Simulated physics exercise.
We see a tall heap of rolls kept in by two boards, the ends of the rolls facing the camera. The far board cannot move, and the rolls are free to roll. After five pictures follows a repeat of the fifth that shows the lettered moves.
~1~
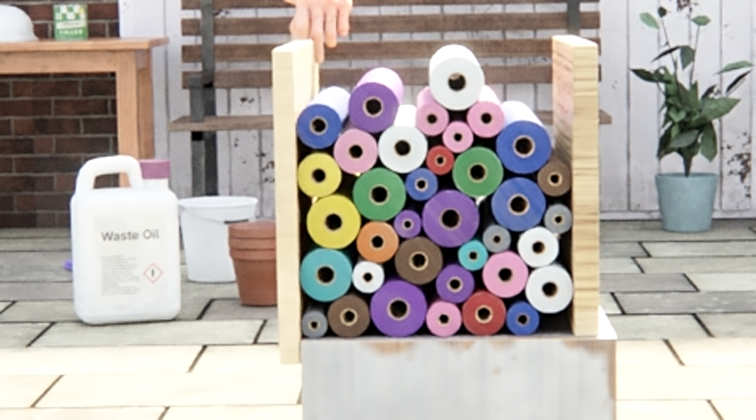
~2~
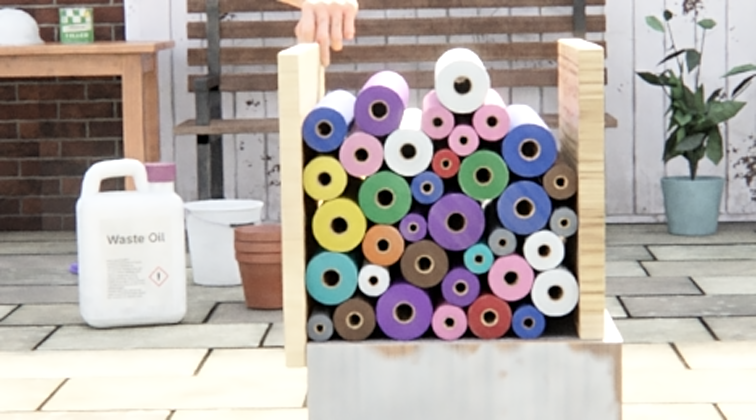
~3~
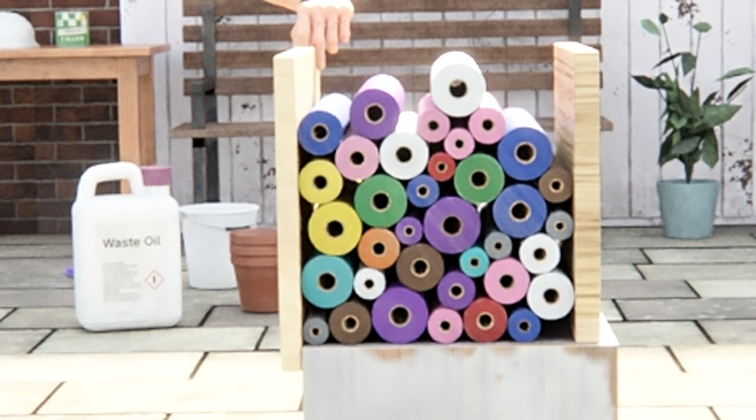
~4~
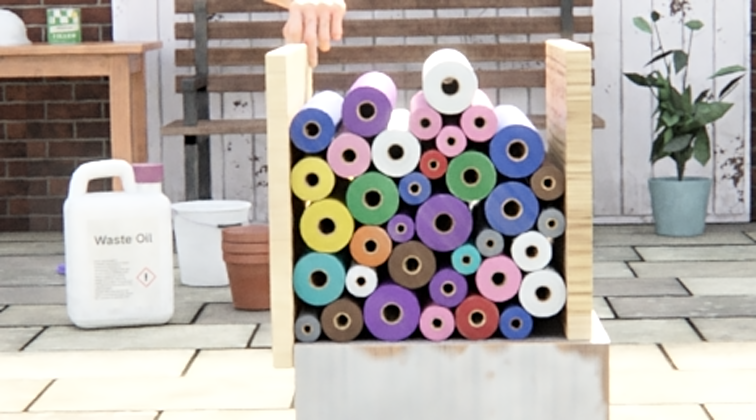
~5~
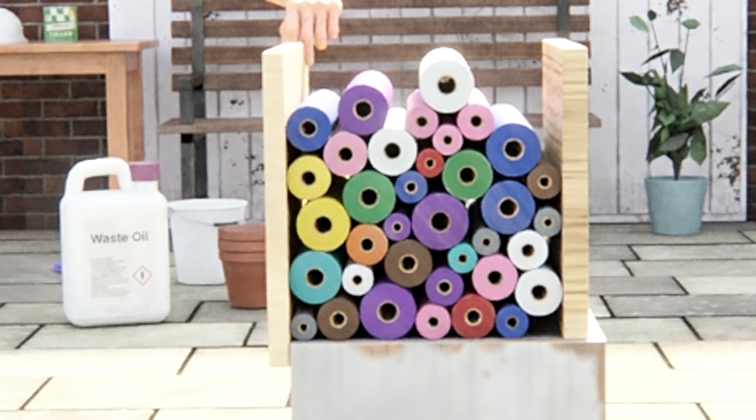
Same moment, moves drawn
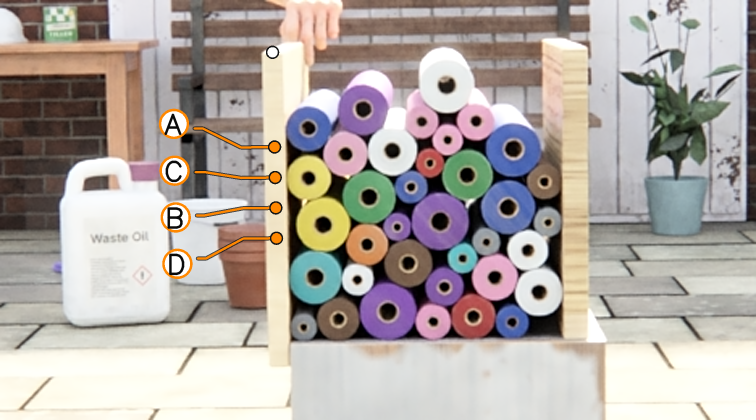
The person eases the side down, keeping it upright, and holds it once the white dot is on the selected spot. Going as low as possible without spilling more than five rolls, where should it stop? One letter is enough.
D is the limit.
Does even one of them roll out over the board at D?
At D: Yes.
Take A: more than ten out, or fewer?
Fewer than ten.
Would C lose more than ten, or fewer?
Fewer than ten.
On the copy, A at (274, 147); B at (275, 208); C at (275, 178); D at (276, 238); the white dot at (272, 52).
On D. First, top of the board (285, 134).
Then, top of the board (287, 227).
Finally, top of the board (287, 237), four out over the board.
By contrast, A none out over the board; B four out over the board; C one out over the board.
